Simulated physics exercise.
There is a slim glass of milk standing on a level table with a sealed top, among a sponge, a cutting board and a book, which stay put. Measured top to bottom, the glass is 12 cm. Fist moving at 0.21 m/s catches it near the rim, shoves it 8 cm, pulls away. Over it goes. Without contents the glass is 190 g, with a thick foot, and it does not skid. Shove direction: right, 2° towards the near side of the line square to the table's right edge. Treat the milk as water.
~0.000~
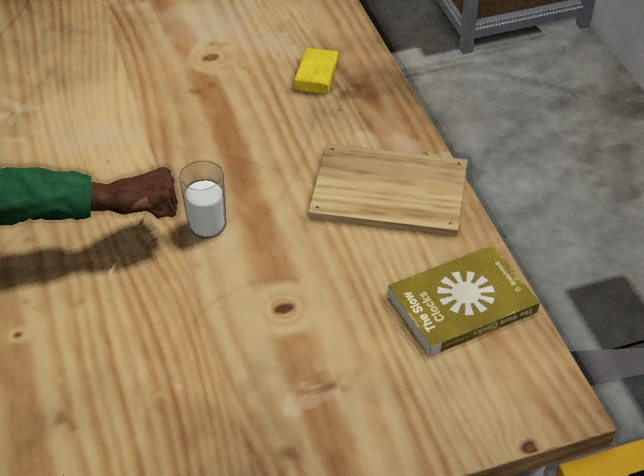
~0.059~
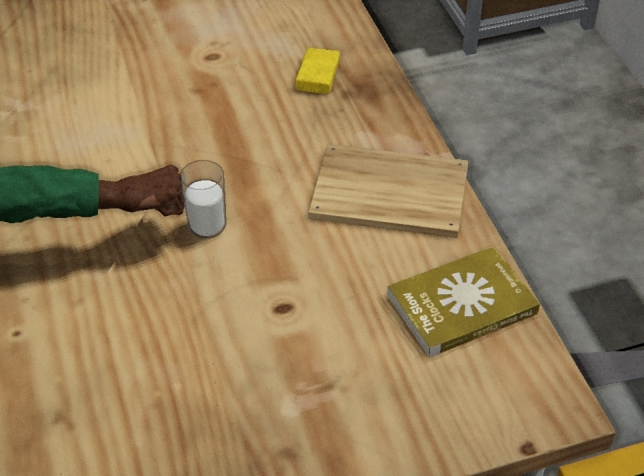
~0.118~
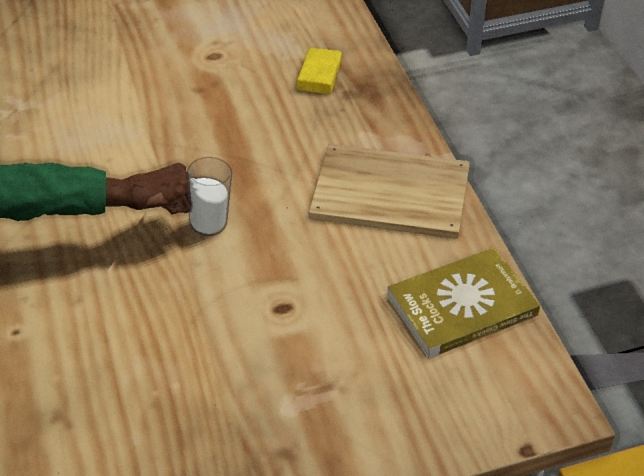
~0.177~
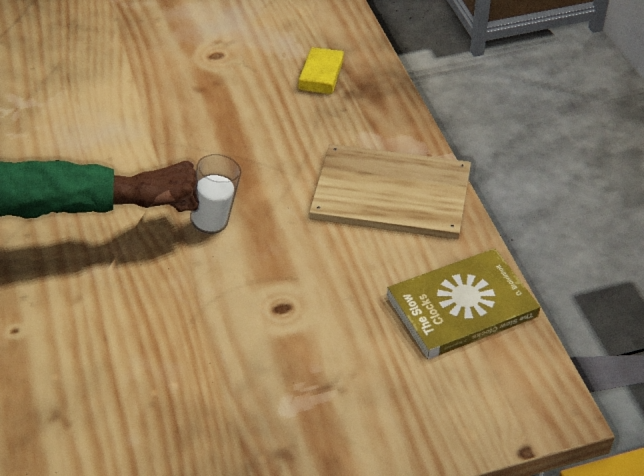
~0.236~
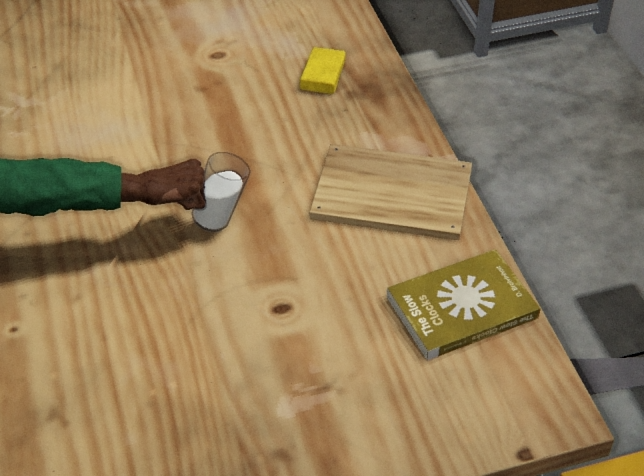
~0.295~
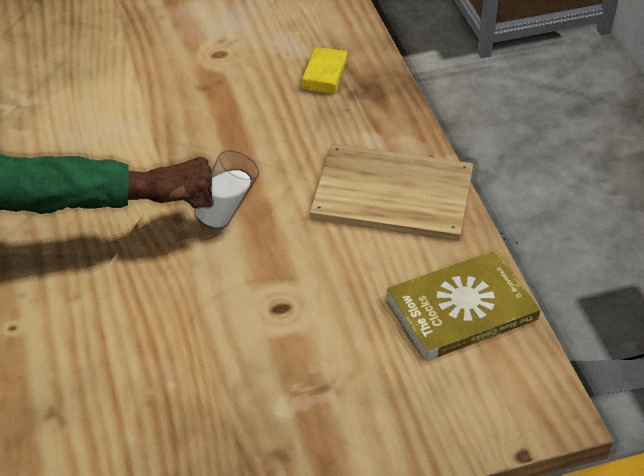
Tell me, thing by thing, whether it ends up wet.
The sponge gets wet, the cutting board gets wet, the book keeps dry.
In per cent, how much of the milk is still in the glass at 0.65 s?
Roughly 74 in a hundred.
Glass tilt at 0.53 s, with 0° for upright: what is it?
Angle: Around 72°.
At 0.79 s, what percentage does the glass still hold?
Share remaining: Around 40 %.
Then, 0.53 s in, the tilt is 71° and 100 per cent is in the glass, 0 has run off the table; wet so far, nothing.
Then, 0.65 s in, the tilt is 88° and 74 per cent is in the glass, 0 has run off the table; wet so far, cutting board.
Then, 0.79 s in, the tilt is 88° and 39 per cent is in the glass, 0 has run off the table; wet so far, cutting board.
Then, 1.03 s in, the tilt is 88° and 20 per cent is in the glass, 6 has run off the table; wet so far, sponge, cutting board.
Finally, 7 per cent is in the glass, 14 has run off the table; wet so far, sponge, cutting board.
